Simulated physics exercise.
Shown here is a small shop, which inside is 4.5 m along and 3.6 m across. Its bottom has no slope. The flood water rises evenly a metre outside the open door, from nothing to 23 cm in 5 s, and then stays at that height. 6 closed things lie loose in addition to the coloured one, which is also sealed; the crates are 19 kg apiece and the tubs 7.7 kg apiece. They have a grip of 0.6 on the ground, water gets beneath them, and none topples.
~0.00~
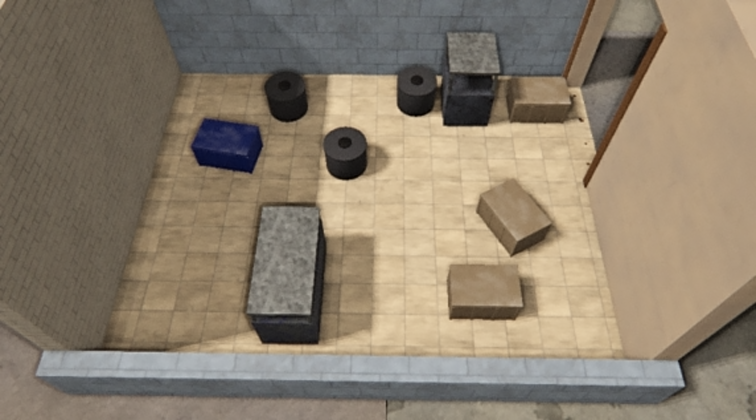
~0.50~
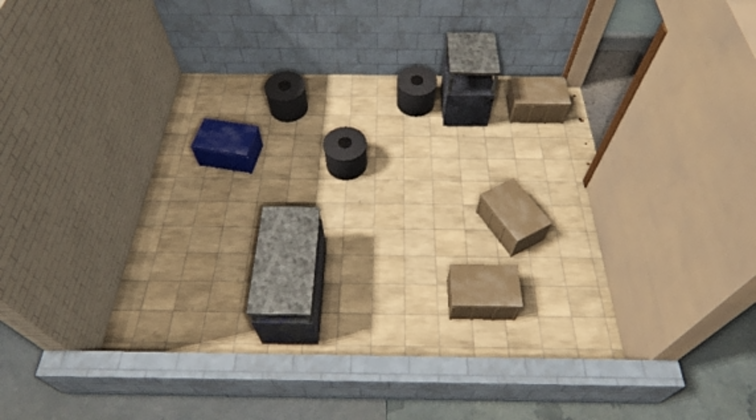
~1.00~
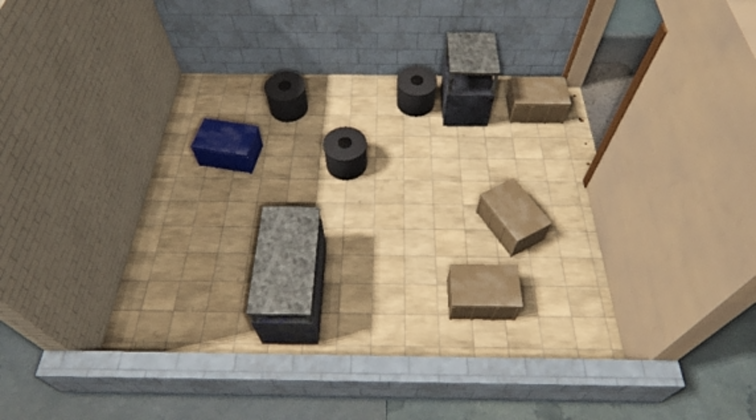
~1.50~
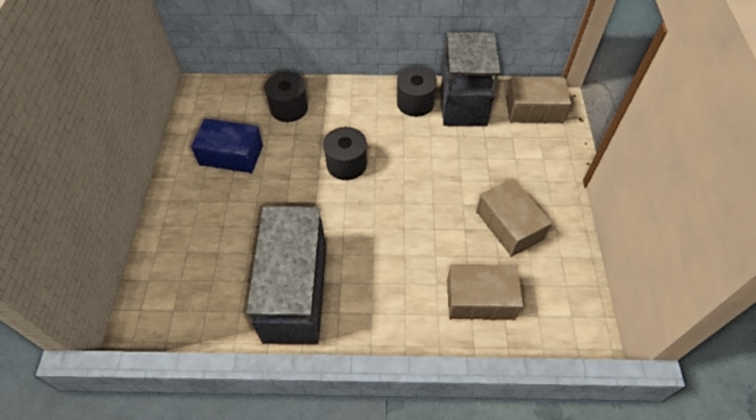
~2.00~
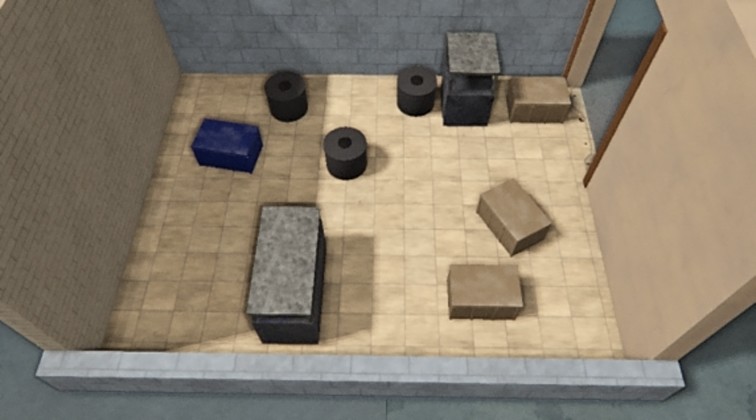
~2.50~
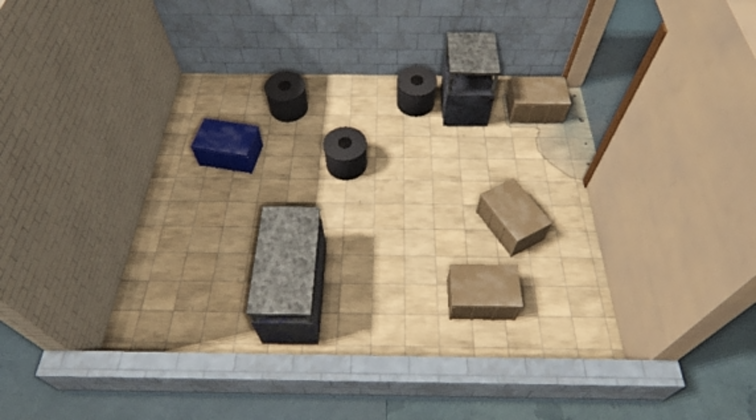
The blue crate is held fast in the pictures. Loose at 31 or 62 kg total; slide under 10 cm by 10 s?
My guess is the lighter amount suffices.
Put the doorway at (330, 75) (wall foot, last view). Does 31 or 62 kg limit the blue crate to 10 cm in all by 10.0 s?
Result: The lesser mass is plenty.
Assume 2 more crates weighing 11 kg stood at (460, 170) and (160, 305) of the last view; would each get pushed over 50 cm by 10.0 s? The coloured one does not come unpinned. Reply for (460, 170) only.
That one is beyond the limit.
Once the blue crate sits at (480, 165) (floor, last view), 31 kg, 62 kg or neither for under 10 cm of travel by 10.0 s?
It turns out that the heavier alone succeeds.
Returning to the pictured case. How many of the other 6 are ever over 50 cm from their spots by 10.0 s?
The answer here is 3.
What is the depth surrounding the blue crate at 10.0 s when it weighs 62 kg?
10 cm, roughly.
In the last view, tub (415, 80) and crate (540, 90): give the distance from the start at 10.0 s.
In that order: 5 cm, 200 cm.
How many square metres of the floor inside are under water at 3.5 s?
Somewhere around 1.5 m2, roughly.
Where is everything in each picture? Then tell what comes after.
In the first picture, the blue crate at (225, 136), on the bottom; 0.0 m2 under water; 0 of 7 have shifted.
In the second picture, the blue crate at (225, 136) rests on the ground; water covers 0.0 m2; 0 of 7 have shifted.
In the third picture, the blue crate at (225, 136), on the bottom; water covers 0.0 m2; 0 of 7 have shifted.
In the fourth picture, the blue crate at (225, 136) rests on the ground; 0.0 m2 under water; 0 of 7 have shifted.
In the fifth picture, the blue crate at (225, 136), on the bottom; 0.0 m2 under water; 0 of 7 have shifted.
In the sixth picture, the blue crate at (225, 136), on the bottom; 0.3 m2 under water; 0 of 7 have shifted.
After 3.5 s the blue crate would be 0 cm from its start with 31 kg and 0 cm from its start with 62 kg; 0 cm of water round it then.
After 4.5 s the blue crate would be 0 cm from its start with 31 kg and 0 cm from its start with 62 kg; 0 cm of water round it then.
After 7.0 s the blue crate would be 0 cm from its start with 31 kg and 0 cm from its start with 62 kg; 3 cm of water round it then.
After 10.0 s the blue crate would be 0 cm from its start with 31 kg and 0 cm from its start with 62 kg; 10 cm of water round it then.
